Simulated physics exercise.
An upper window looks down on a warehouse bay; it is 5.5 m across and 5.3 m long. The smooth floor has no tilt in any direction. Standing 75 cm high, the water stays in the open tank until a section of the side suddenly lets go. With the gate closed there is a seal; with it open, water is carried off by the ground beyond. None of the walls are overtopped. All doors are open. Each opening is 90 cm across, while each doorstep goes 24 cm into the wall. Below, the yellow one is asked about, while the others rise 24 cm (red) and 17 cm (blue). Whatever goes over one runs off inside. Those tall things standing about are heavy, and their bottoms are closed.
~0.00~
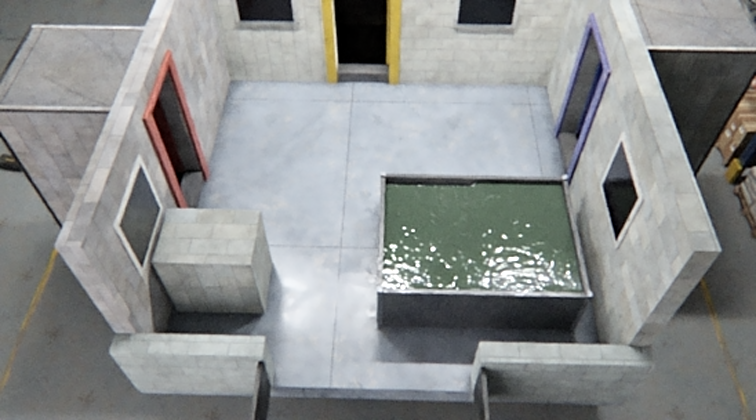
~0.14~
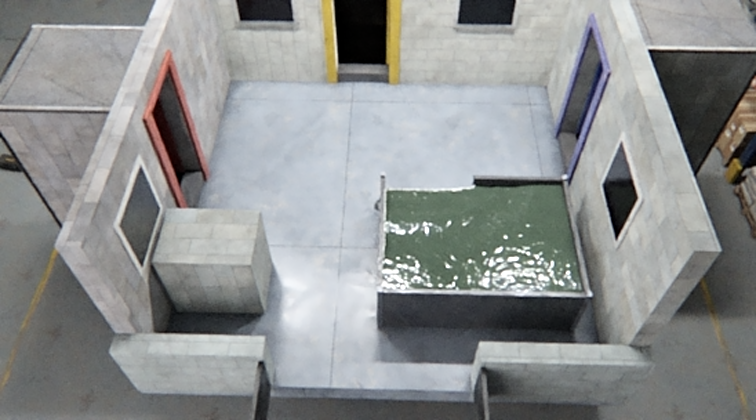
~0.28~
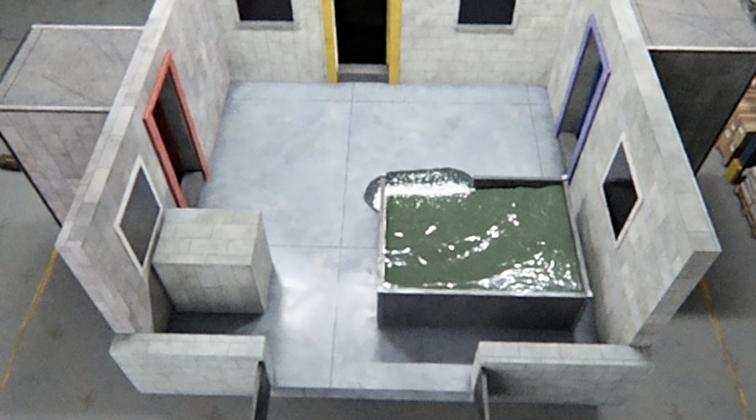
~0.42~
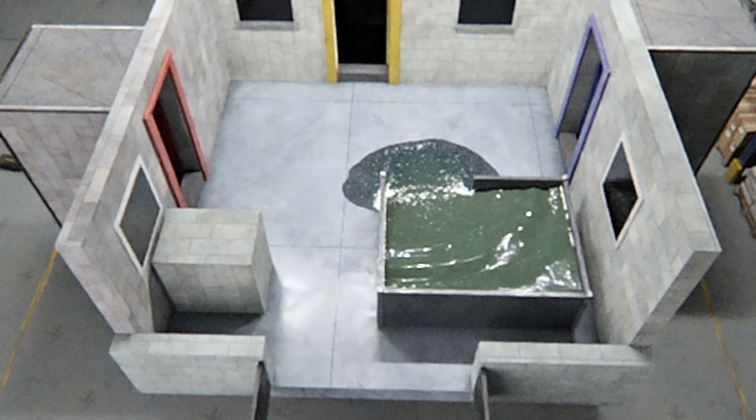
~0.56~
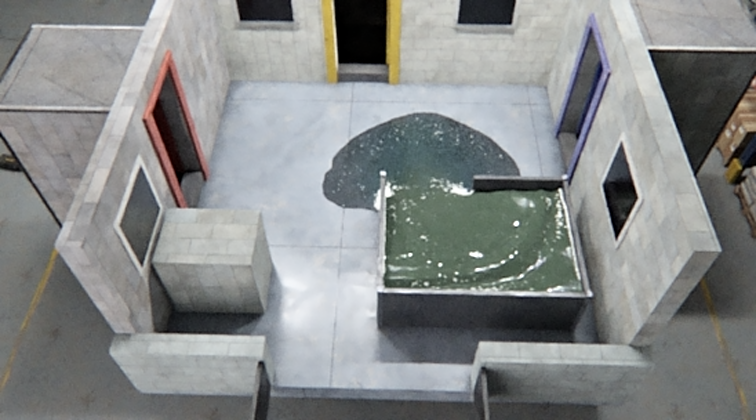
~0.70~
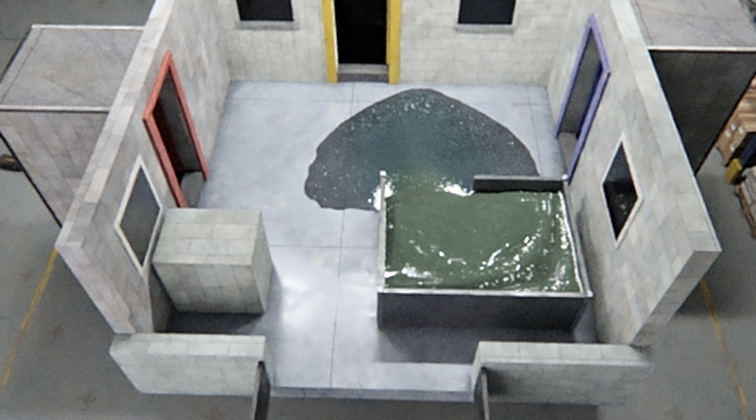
Green water pours from the far side of an open tank and spreads across the floor.
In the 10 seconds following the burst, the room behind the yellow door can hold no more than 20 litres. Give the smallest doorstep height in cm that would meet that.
The doorstep would need to be about 27 cm high.
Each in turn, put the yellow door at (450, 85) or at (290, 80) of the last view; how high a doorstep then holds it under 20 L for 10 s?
Roughly 28 and 20 cm.
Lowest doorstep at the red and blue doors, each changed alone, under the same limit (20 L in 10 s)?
Some 11.5 cm for red, some 8.5 cm for blue.
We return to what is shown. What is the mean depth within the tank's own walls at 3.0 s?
The average depth is some 31 cm.
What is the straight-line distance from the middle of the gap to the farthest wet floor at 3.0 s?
Roughly 4.4 metres.
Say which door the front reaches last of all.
That would be the red door.
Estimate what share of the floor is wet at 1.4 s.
Approximately 45 % of the floor.
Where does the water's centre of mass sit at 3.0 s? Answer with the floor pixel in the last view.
The water's centre is at about (419, 176).
After 1.4 s water covers 45 % of the floor, deepest (42 cm) near (407, 208); 31 cm at the yellow door, 5 litres in over its 21 cm doorstep.
After 3.0 s water covers 55 % of the floor, deepest (36 cm) near (231, 83); 24 cm at the yellow door, 66 litres in over its 21 cm doorstep.
After 10.0 s water covers 95 % of the floor, deepest (17 cm) near (543, 88); 15 cm at the yellow door, 73 litres in over its 21 cm doorstep.
At the yellow door as built, the water arrived by 0.9 s and peaked near 33 cm at 1.8 s.
With a doorstep of 25 cm, 35 litres would have come in within the 10 s; with 33.5 cm, 2 litres. So under 20 litres takes about 27 cm.
